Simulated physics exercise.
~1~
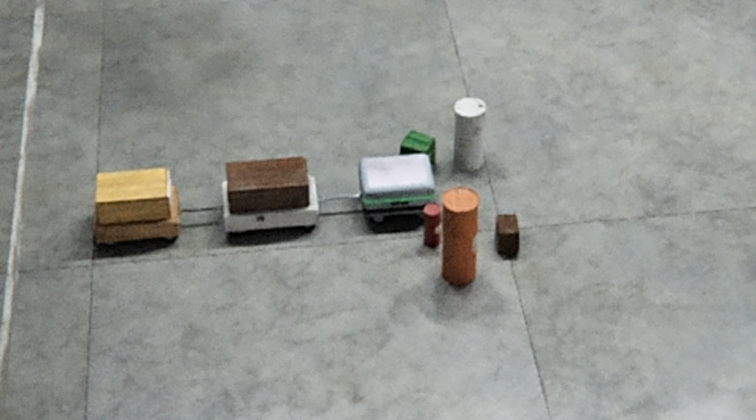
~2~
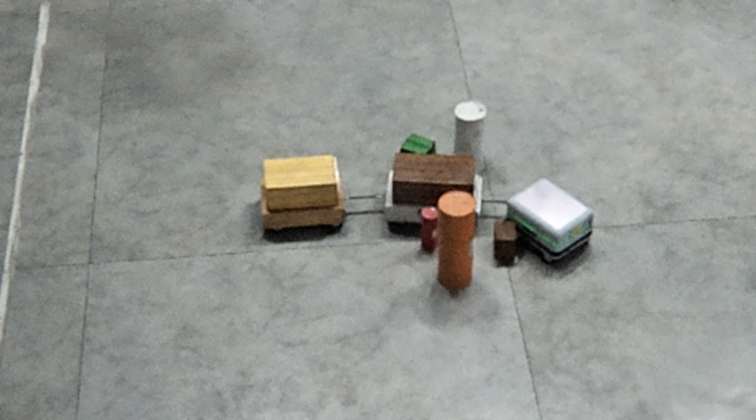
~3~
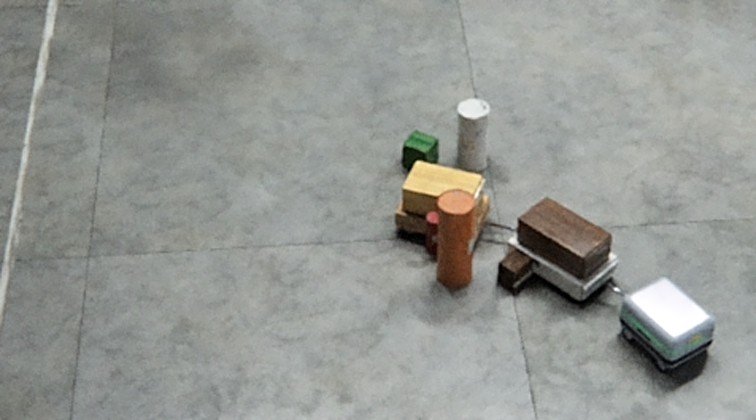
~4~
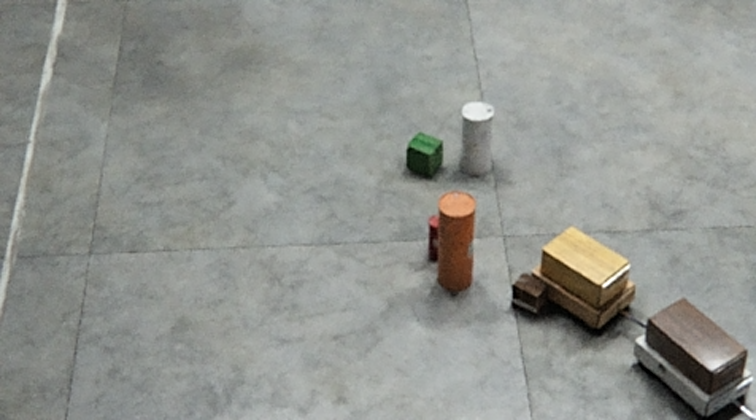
On a grey tiled floor, a small pale-topped vehicle pulls two carts, one loaded with a dark brown block and one with a yellow block, towards a cluster of upright objects. The train rolls right, passing between the green box and white drum behind and the orange drum, red canister and brown box in front. The lead vehicle then turns down towards the lower right, and the carts follow, cutting the corner. The brown box is pushed aside and the red canister shifts slightly. At the end, the lead vehicle is out of view, and all five objects remain upright.
